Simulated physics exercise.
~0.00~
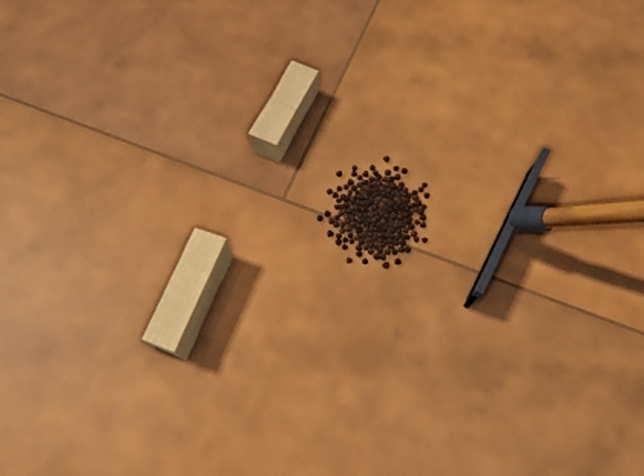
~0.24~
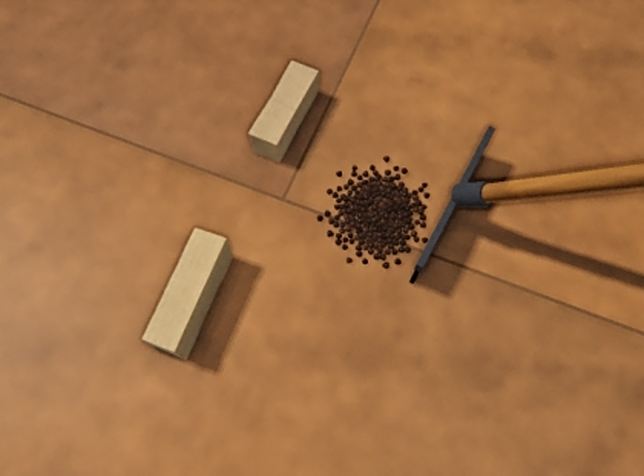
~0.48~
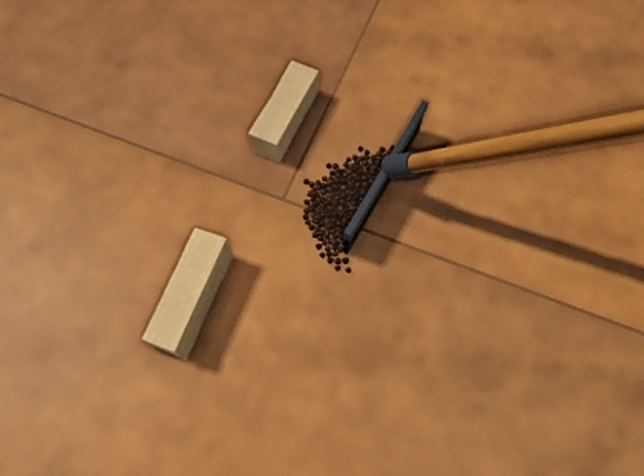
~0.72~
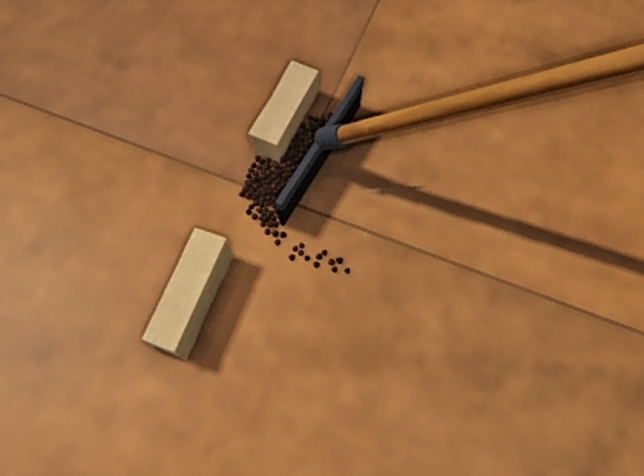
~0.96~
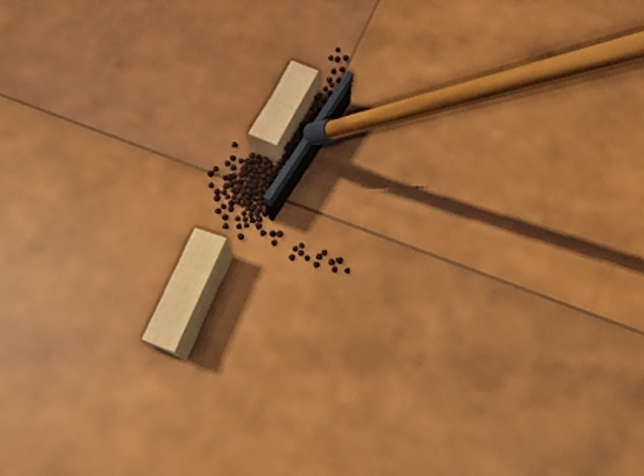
A long-handled squeegee slid left across a brown tiled floor into a round pile of coffee beans and pushed them toward two pale blocks, where many bunched up against the upper block, some spilled into the gap, and a few trailed behind.
